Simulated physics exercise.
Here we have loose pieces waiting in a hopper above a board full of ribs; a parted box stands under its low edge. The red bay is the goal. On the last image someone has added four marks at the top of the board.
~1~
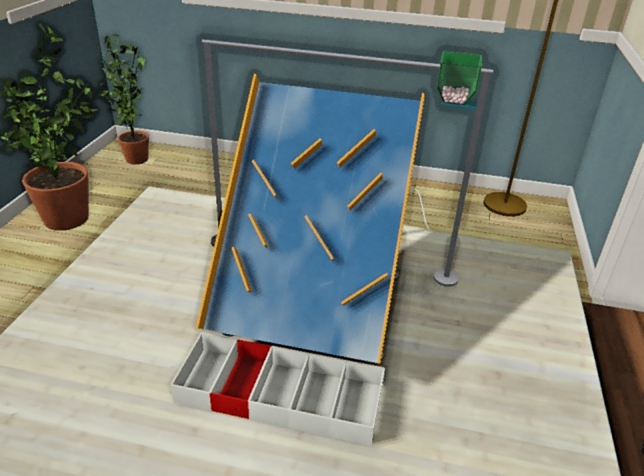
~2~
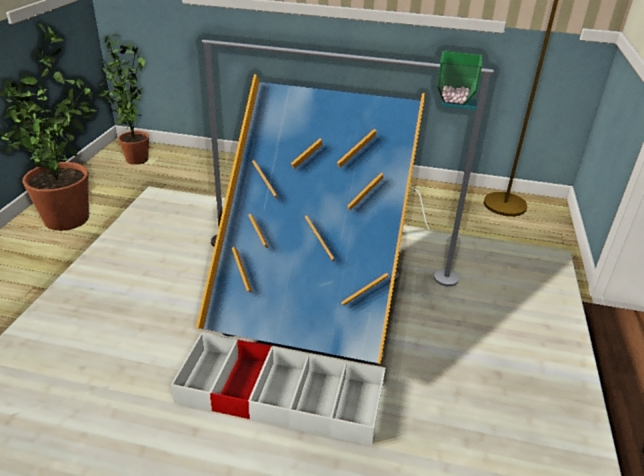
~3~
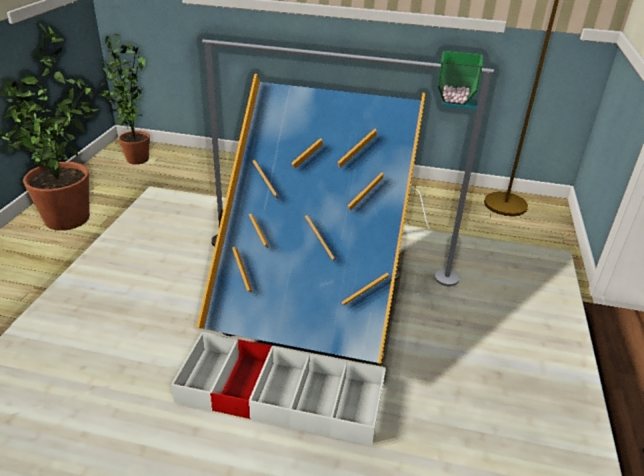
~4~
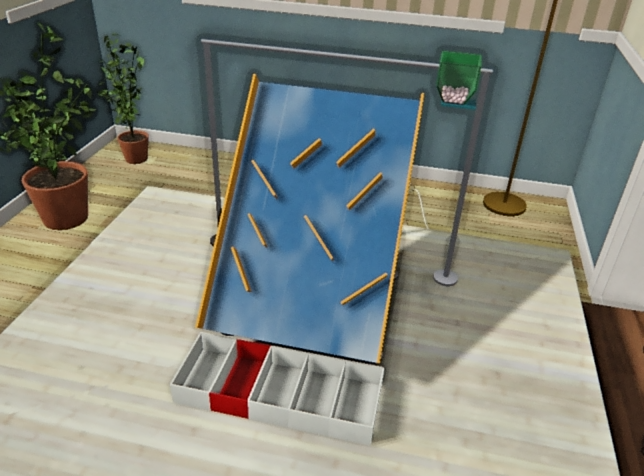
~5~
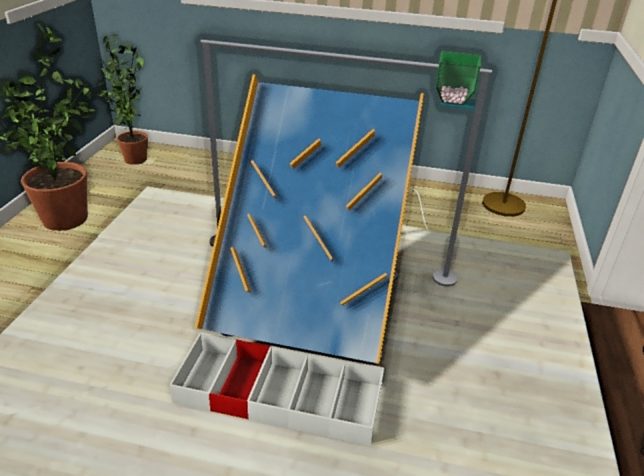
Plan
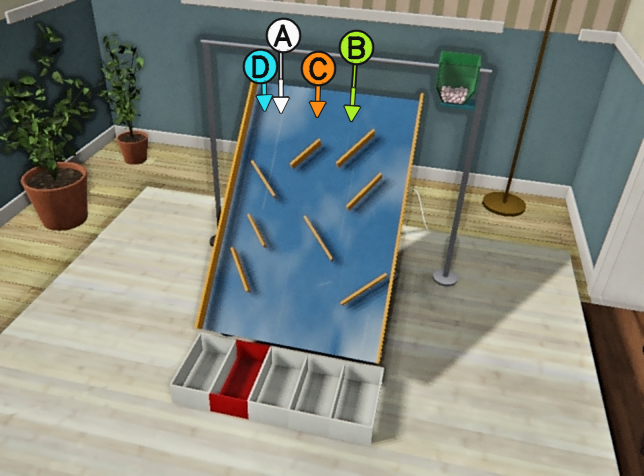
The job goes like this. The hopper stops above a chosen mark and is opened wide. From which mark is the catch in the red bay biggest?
The answer is mark B.
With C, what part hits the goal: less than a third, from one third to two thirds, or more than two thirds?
Less than a third.
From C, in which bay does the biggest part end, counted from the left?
The third.
On the marked copy, mark A meets the board at (281, 107); mark B meets the board at (351, 115); mark C meets the board at (317, 111); mark D meets the board at (264, 105).
If A is chosen, about a tenth in the red bay, roughly a third in other bays, roughly half outside the box.
If B is chosen, roughly a third in the red bay, roughly a quarter in other bays, roughly a third outside the box.
If C is chosen, about a tenth in the red bay, roughly two thirds in other bays, roughly a quarter outside the box.
If D is chosen, just a few in the red bay, roughly half in other bays, roughly half outside the box.
